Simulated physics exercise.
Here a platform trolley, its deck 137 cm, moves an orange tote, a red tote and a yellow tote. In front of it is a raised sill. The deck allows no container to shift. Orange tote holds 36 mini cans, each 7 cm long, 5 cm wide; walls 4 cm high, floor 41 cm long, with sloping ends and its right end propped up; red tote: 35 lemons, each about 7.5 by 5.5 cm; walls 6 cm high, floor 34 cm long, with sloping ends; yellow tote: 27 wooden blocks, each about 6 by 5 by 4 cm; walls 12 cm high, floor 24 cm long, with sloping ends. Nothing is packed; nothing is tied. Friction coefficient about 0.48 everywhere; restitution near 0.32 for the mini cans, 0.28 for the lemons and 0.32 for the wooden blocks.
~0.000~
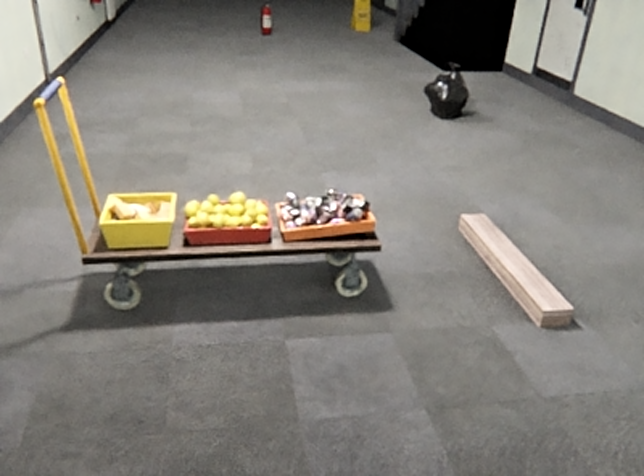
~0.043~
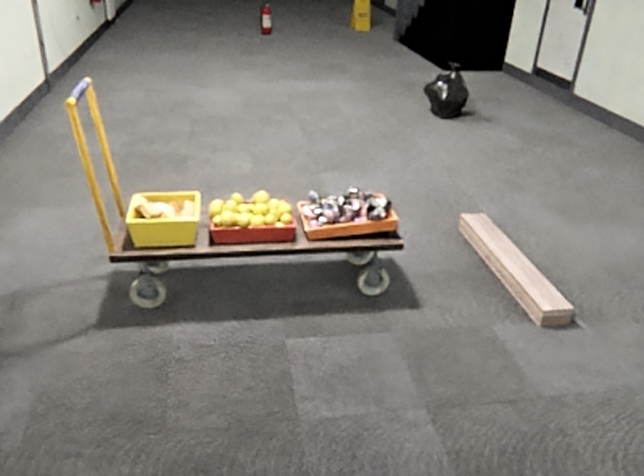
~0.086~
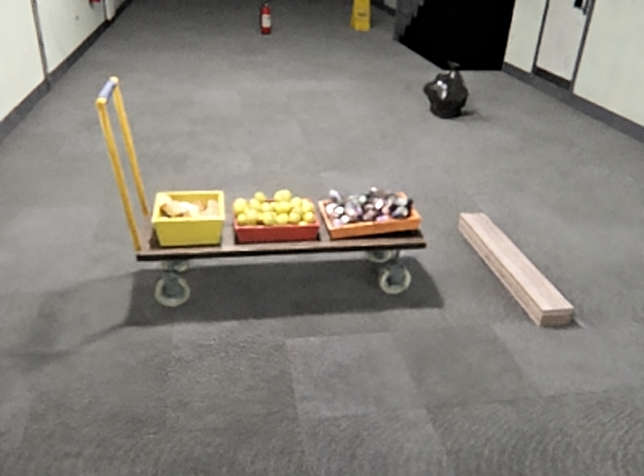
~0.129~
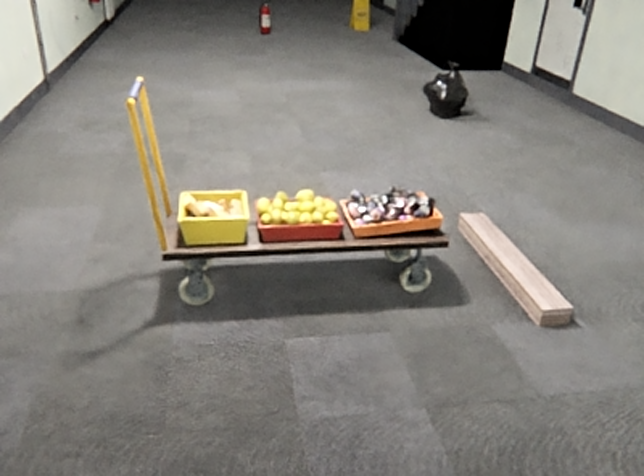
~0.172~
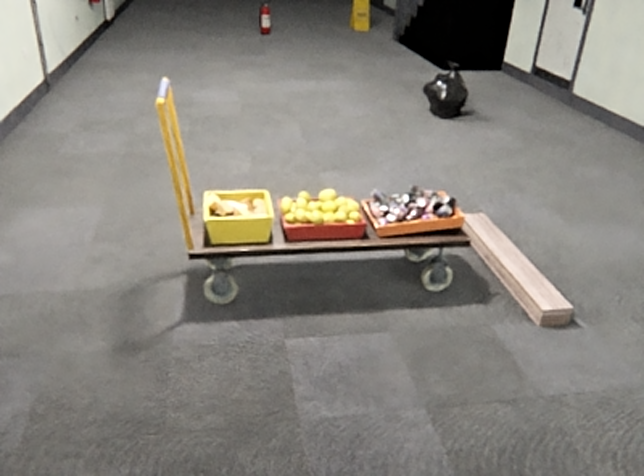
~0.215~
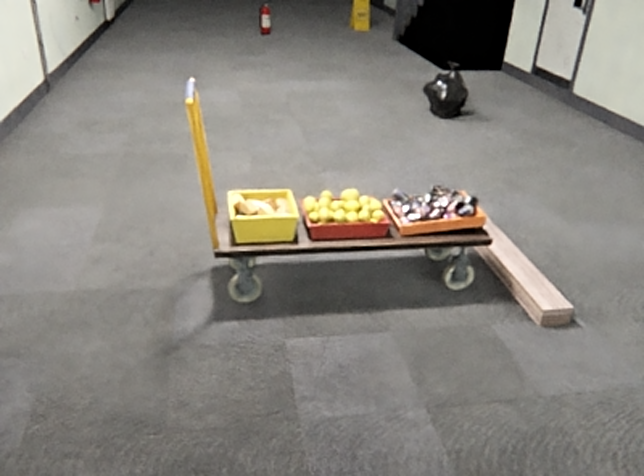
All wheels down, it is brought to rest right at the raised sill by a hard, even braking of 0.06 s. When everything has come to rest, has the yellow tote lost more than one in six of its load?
No, what gets out remains below a sixth.
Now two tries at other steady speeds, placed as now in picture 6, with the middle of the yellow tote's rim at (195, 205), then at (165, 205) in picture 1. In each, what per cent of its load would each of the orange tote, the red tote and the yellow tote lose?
Orange tote 20 then 30, red tote 10 then 20, yellow tote 0 then 10 per cent.
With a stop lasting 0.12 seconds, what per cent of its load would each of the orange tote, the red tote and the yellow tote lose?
That way you'd get orange tote at 40, red tote at 30, and yellow tote at 0 percent.
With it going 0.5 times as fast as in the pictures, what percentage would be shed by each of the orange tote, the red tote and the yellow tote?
Orange tote 10, red tote 10, yellow tote 0 per cent.
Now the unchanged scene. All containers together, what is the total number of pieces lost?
Total: Around 30.
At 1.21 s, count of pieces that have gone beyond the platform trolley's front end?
About 10.
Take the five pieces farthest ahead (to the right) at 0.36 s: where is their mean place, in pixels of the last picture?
Close to (519, 198).
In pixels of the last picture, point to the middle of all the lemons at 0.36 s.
At about (394, 206).
After 0.26 s, it begins to slow.
After 0.36 s, the orange tote is down by 4 of 36, the red tote is down by 1 of 35 and the yellow tote has all 27.
After 0.48 s, the orange tote is down by 11 of 36, the red tote is down by 9 of 35 and the yellow tote is down by 1 of 27.
After 0.71 s, the orange tote is down by 14 of 36, the red tote is down by 13 of 35 and the yellow tote is down by 1 of 27.
When it is over (at 1.21 s), the orange tote is down by 14 of 36, the red tote is down by 13 of 35 and the yellow tote is down by 1 of 27. Asked share, 1 of 27, 4 per cent.
